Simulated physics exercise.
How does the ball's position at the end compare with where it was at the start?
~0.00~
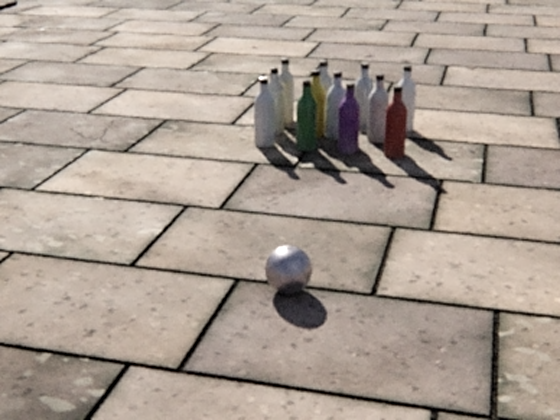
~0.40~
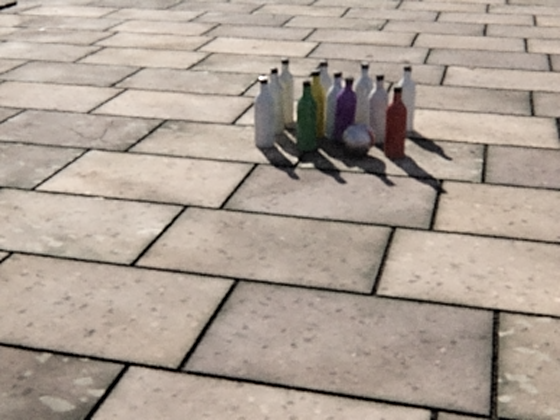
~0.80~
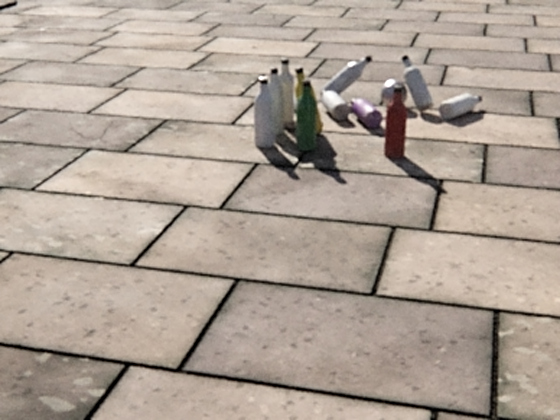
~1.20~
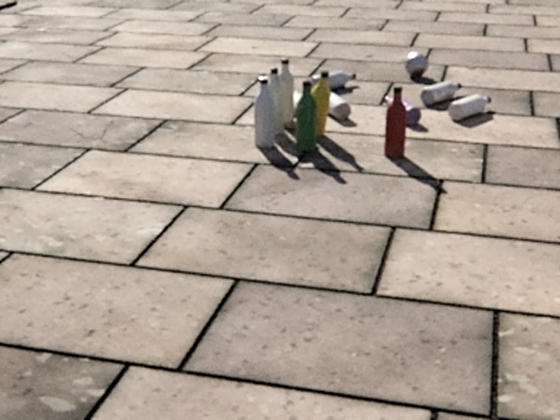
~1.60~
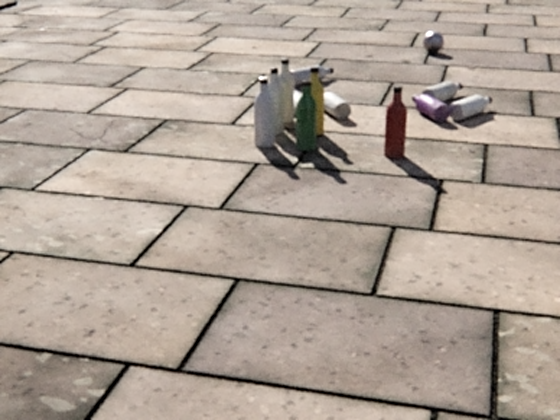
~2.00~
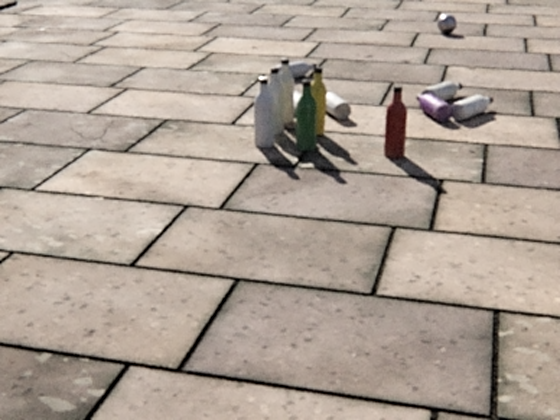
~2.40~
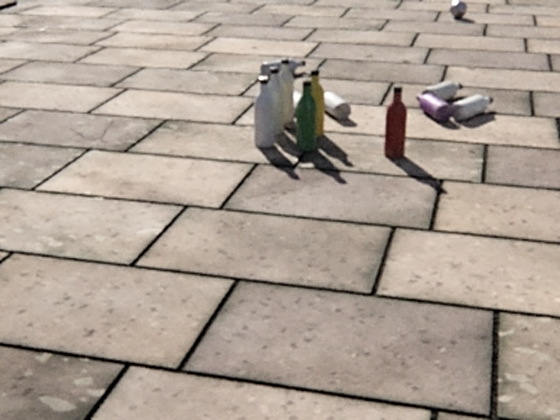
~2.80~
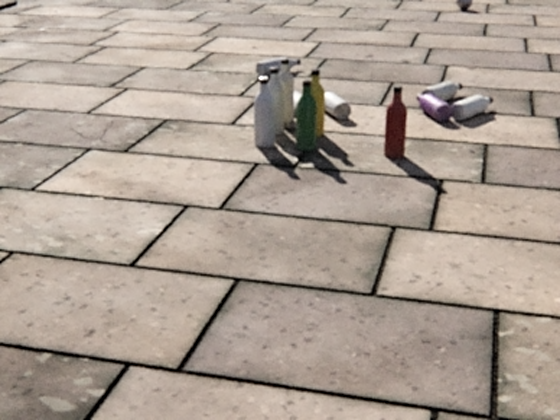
At the start the ball is on the paving in front of the bottles, nearer the viewer. By the end it is far behind them, at the top edge of the view toward the right.
On stone paving, a silver ball rolls into standing bottles, topples several and rolls away.
